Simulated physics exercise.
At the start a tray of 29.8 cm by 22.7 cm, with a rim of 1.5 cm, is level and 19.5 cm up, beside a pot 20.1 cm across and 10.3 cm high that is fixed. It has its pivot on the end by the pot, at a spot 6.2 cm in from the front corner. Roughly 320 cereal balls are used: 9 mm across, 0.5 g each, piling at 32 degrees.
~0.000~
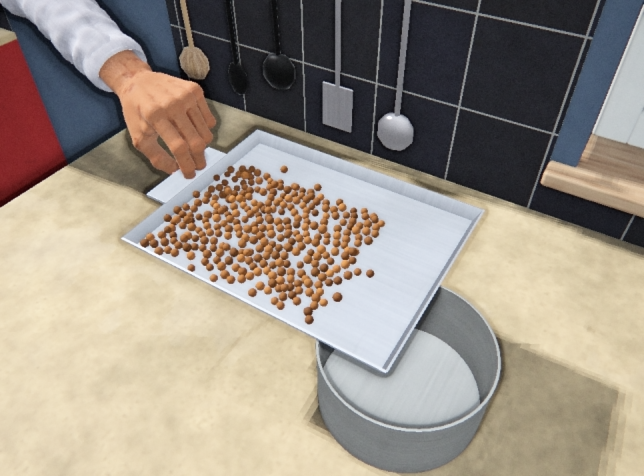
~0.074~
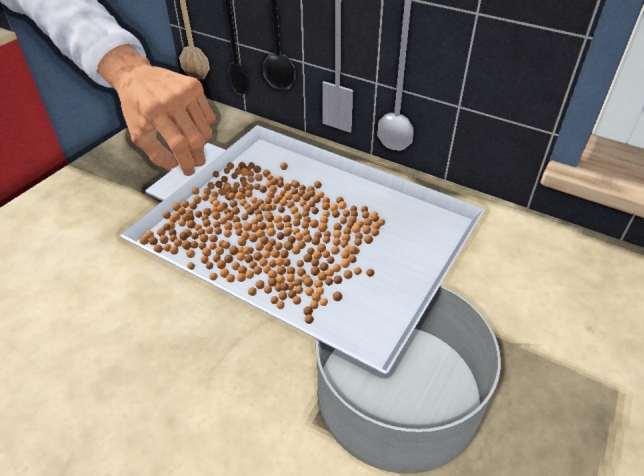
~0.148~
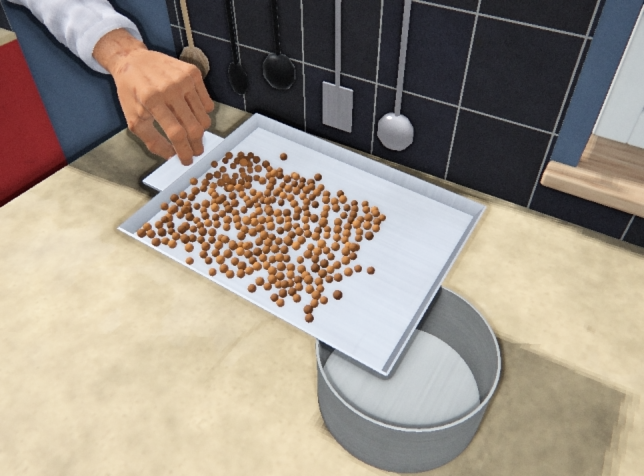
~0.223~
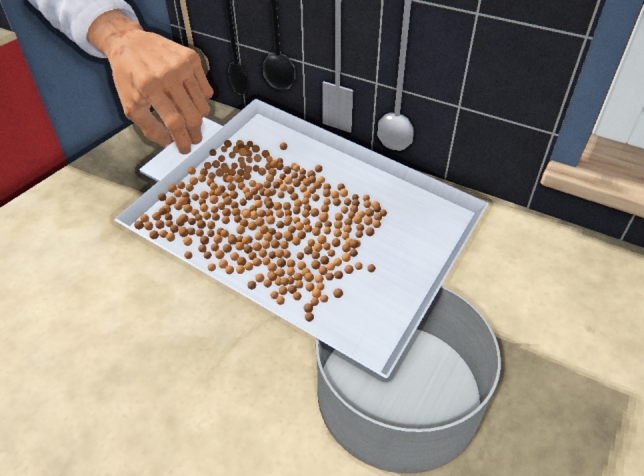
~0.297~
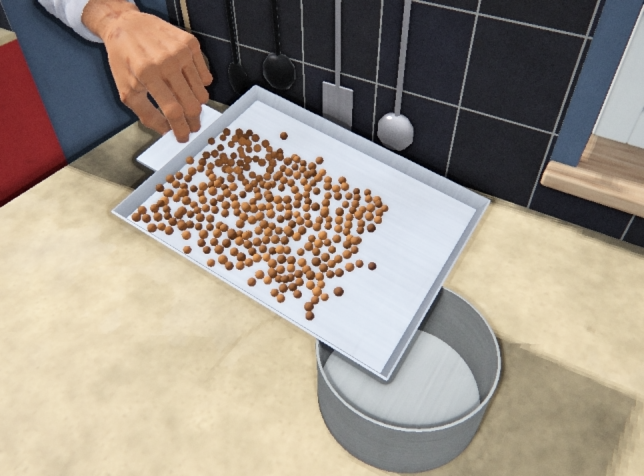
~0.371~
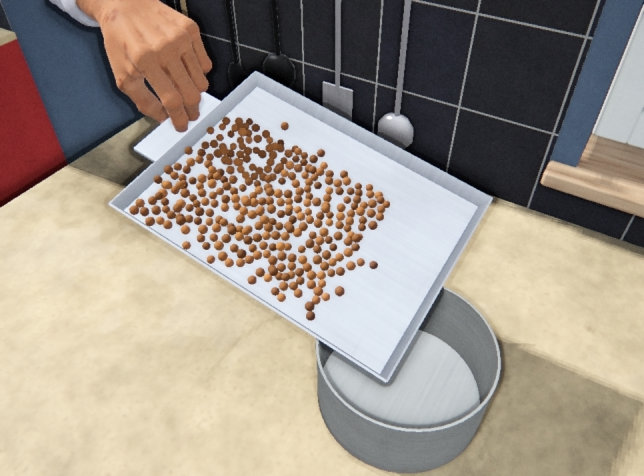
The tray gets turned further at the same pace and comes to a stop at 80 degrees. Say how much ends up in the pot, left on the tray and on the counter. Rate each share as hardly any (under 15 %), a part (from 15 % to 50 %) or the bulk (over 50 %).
Pot: A part; tray: Hardly any; counter: The bulk.
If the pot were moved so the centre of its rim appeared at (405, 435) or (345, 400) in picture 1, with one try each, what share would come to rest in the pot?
Spot one: Some 100 per cent; spot two: Some 100 per cent.
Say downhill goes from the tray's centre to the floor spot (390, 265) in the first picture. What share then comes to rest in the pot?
Roughly 70 percent of them.
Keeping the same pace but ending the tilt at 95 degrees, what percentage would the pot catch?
Estimated share: About 30 %.
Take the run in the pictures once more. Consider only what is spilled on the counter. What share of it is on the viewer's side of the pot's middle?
I'd put it at around 100 per cent.
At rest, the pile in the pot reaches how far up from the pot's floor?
Around 1.5 cm above the floor.
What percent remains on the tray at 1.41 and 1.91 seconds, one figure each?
About 55, 0.
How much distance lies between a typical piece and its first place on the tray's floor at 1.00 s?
Roughly 13 cm.
Then, at 1.00 s, tilt 46 degrees; the tray holds 90 %, the pot 0 %.
After 1.41 s, tilt 66 degrees; the tray holds 55 %, the pot 10 %.
After 1.91 s, tilt 80 degrees; the tray holds 0 %, the pot 30 %.
In the end, at 2.6 s, pot 30 %, tray 0 %, counter 70 %.
